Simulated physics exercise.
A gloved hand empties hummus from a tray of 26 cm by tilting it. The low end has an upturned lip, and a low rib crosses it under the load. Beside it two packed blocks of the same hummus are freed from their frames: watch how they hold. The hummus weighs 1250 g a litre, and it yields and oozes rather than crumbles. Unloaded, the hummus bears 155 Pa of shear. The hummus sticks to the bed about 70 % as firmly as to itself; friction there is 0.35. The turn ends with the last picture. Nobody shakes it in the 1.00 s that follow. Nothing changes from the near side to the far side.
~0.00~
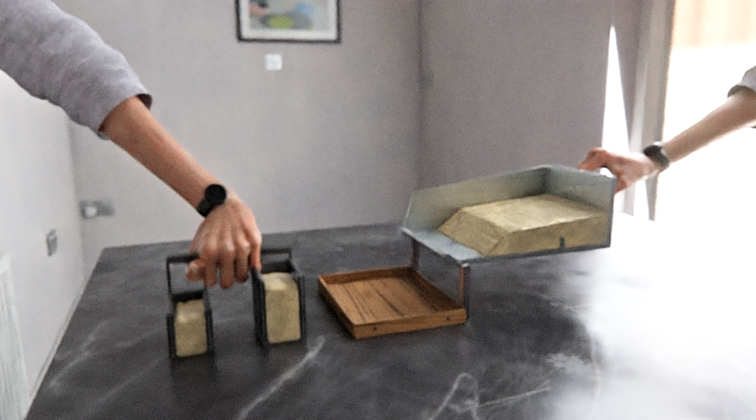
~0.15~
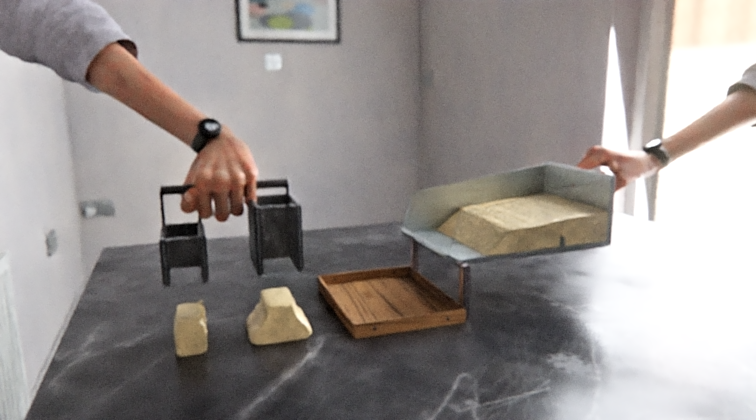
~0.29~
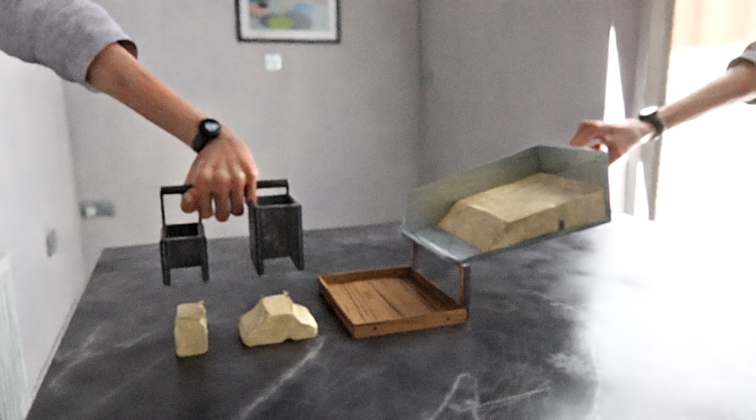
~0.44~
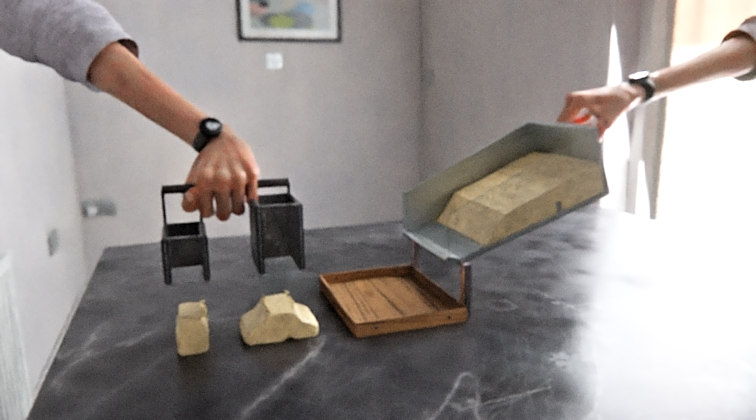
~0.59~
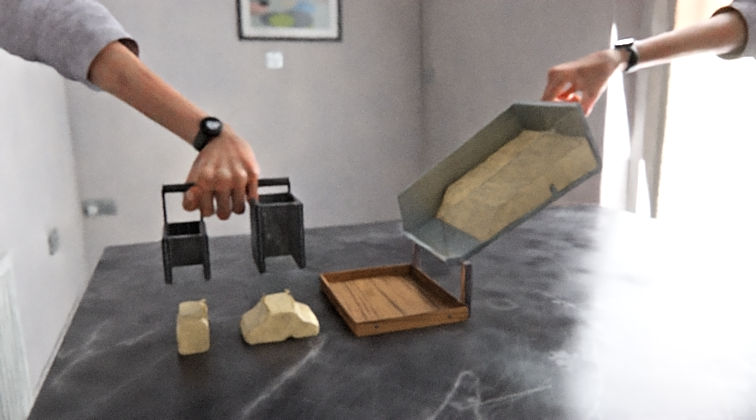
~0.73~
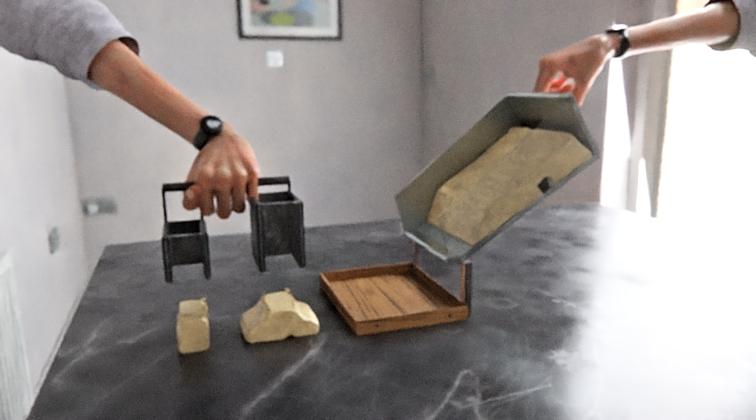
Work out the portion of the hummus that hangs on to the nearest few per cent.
It comes to some 47 %.
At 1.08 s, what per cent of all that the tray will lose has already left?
Some 60 per cent.
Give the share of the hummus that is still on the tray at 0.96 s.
Some 90 per cent.
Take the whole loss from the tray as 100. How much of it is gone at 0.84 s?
About 0 %.
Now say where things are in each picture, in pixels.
In the first picture, top of the high end at (612, 180), tilt 0 degrees; leading edge of the hummus at (487, 256); blocks stand 4.8 cm, 7.4 cm (left to right).
In the second picture, top of the high end at (611, 178), tilt 1 degrees; leading edge of the hummus at (487, 256); blocks stand 4.6 cm, 5.3 cm (left to right).
In the third picture, top of the high end at (604, 155), tilt 9 degrees; leading edge of the hummus at (487, 251); blocks stand 4.6 cm, 4.4 cm (left to right).
In the fourth picture, top of the high end at (592, 130), tilt 18 degrees; leading edge of the hummus at (487, 246); blocks stand 4.6 cm, 4.4 cm (left to right).
In the fifth picture, top of the high end at (576, 107), tilt 28 degrees; leading edge of the hummus at (485, 238); blocks stand 4.6 cm, 4.4 cm (left to right).
In the sixth picture, top of the high end at (568, 98), tilt 32 degrees; leading edge of the hummus at (474, 243); blocks stand 4.6 cm, 4.4 cm (left to right).
After 0.84 s, the tilt is 32 degrees and 100 % is on the bed.
After 0.96 s, the tilt is 32 degrees and 92 % is on the bed.
After 1.08 s, the tilt is 32 degrees and 67 % is on the bed.
After 1.20 s, the tilt is 32 degrees and 50 % is on the bed.
After 1.70 s, at the end, the tilt is 32 degrees and 47 % is on the bed.
